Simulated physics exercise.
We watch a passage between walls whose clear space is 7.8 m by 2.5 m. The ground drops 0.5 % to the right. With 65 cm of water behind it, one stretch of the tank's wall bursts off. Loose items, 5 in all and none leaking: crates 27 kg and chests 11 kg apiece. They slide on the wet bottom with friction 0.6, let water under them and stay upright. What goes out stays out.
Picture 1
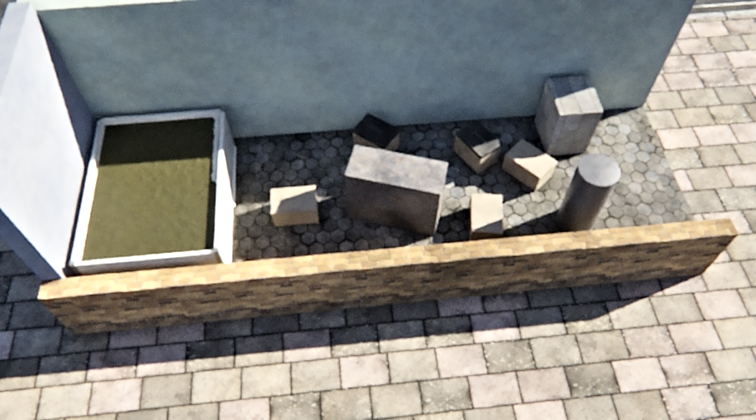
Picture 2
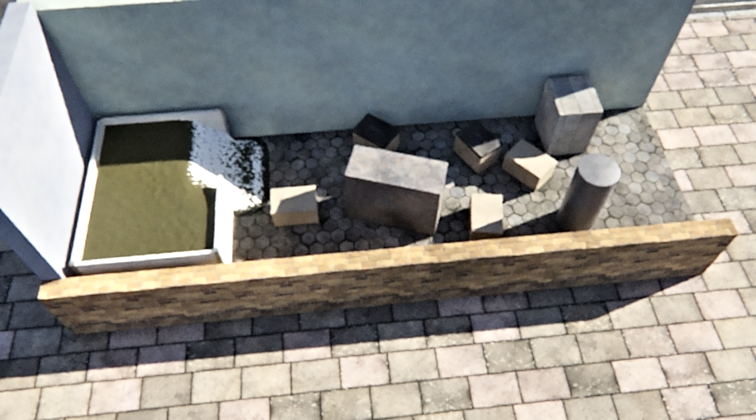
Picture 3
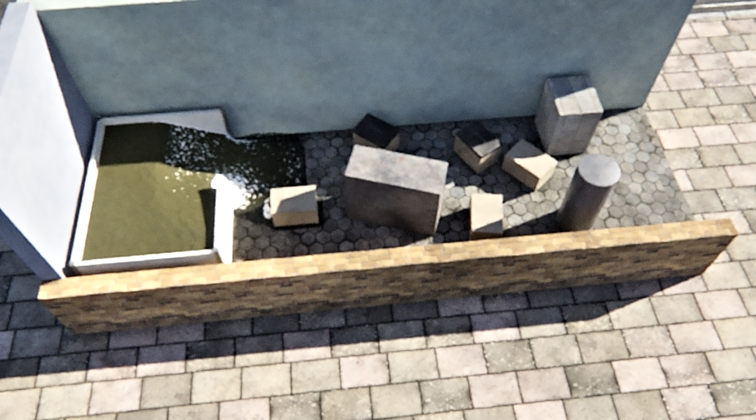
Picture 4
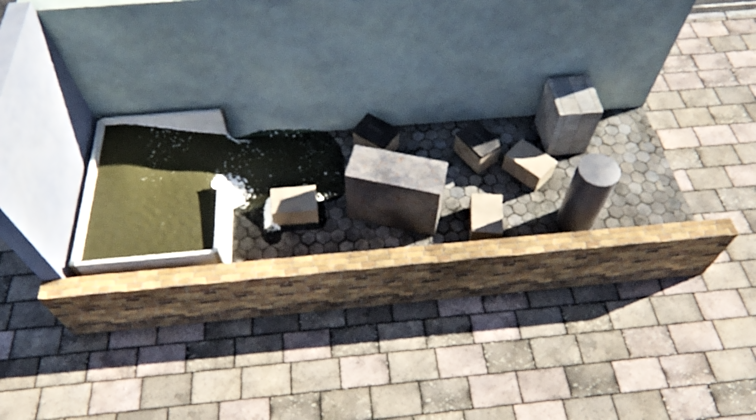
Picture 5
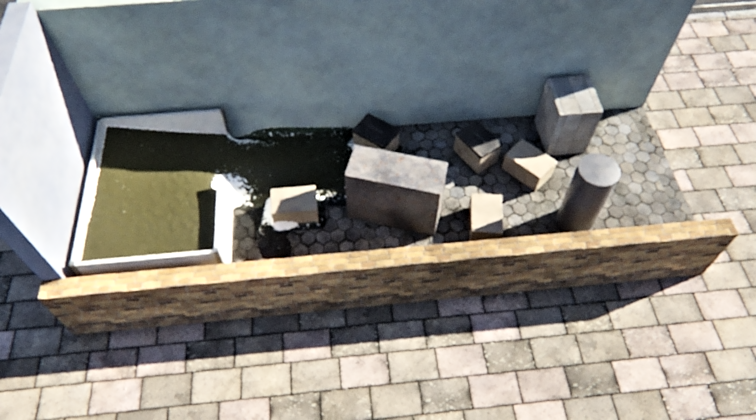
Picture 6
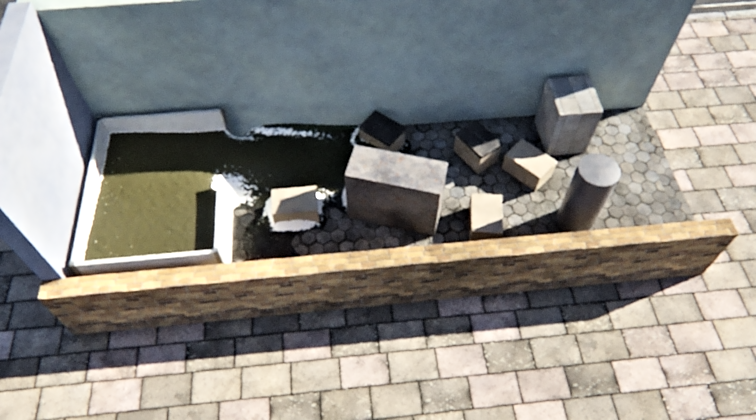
Murky water bursting from a white-walled tank at left, foaming over the paving and spreading right around scattered blocks between walls.
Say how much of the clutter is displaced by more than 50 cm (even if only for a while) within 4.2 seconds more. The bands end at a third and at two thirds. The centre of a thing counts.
Share: One to two thirds.
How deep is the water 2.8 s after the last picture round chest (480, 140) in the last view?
Roughly 19 cm.
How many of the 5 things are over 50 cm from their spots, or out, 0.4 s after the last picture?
I count 1.
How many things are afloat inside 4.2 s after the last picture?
At that moment 1.
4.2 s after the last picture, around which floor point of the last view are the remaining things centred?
Around (432, 231).
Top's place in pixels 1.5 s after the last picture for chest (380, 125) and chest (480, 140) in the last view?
Around (497, 105) and (534, 106).
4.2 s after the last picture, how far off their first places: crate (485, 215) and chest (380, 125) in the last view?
In that order: 5 cm, 250 cm.
Then, 0.4 s after the last picture 1 of 5 are over 50 cm from their spots; 0 afloat.
Then, 1.5 s after the last picture 3 of 5 are over 50 cm from their spots; 2 afloat.
Then, 2.8 s after the last picture 3 of 5 are over 50 cm from their spots; 2 afloat.
Then, 4.2 s after the last picture 3 of 5 are over 50 cm from their spots, and 3 have been at some point; 1 afloat.
